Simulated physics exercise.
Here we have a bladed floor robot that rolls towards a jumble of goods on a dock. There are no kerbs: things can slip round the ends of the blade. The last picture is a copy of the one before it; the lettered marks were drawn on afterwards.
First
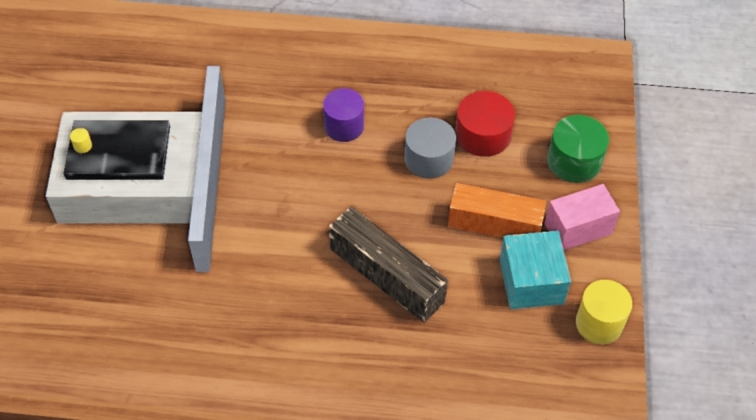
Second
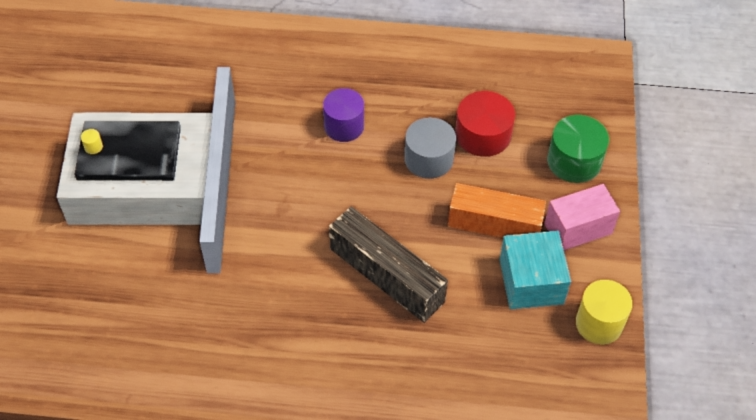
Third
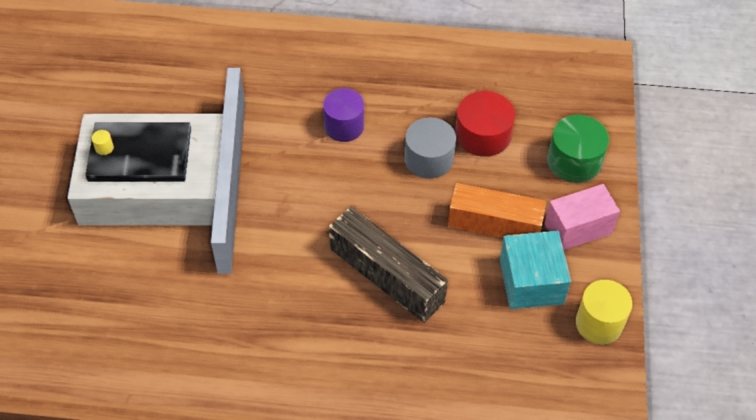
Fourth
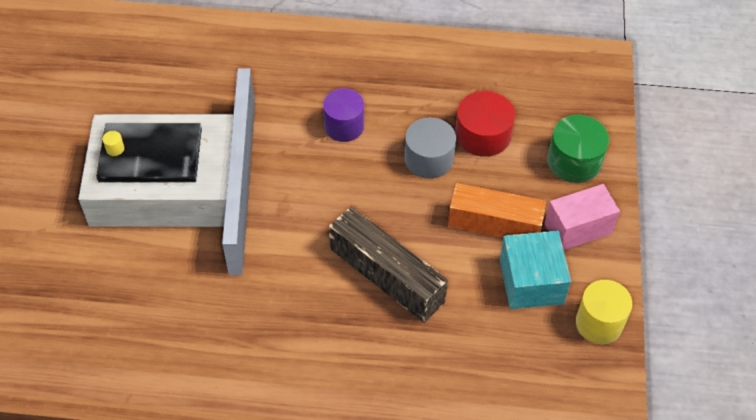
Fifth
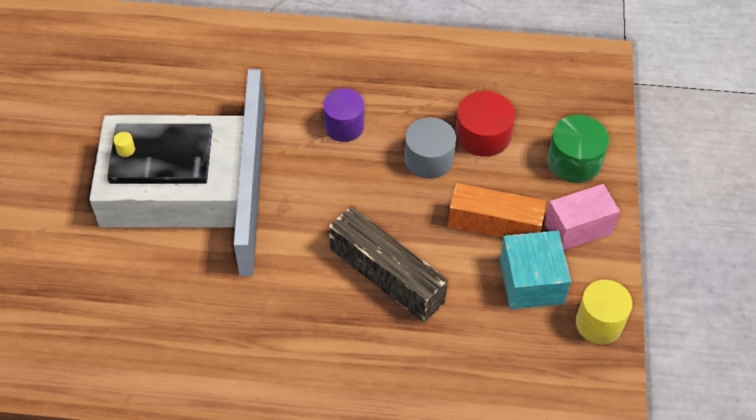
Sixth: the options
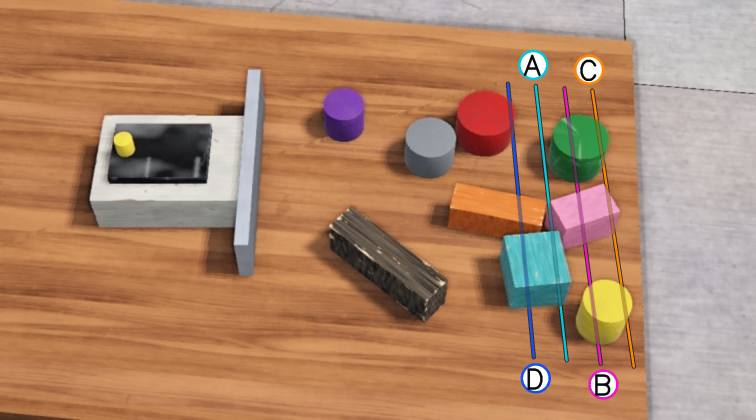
The footage shows a bladed robot on a wooden surface rolling slowly a short way right, towards a group of coloured canisters and blocks, including purple, red, green and turquoise ones, which all stay still without being touched.
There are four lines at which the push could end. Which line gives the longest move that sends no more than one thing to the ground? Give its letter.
No farther than A.
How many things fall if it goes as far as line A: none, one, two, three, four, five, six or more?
One.
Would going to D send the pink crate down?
Yes.
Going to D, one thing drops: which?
It is the pink crate.
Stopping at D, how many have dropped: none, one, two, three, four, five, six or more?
In all, one.
On the marked copy, A at (550, 211); B at (581, 214); C at (611, 217); D at (520, 209).
Taking A. A third of the way, robot (277, 162); purple canister (384, 117); black bar (412, 271).
Two thirds of the way, robot (387, 171); pink crate (598, 218); red canister (533, 124).
When it is over, robot (470, 178); pink crate over the edge; green canister (626, 156); one fallen.
As for the rest, B drops four; C drops six; D is within the limit but short.
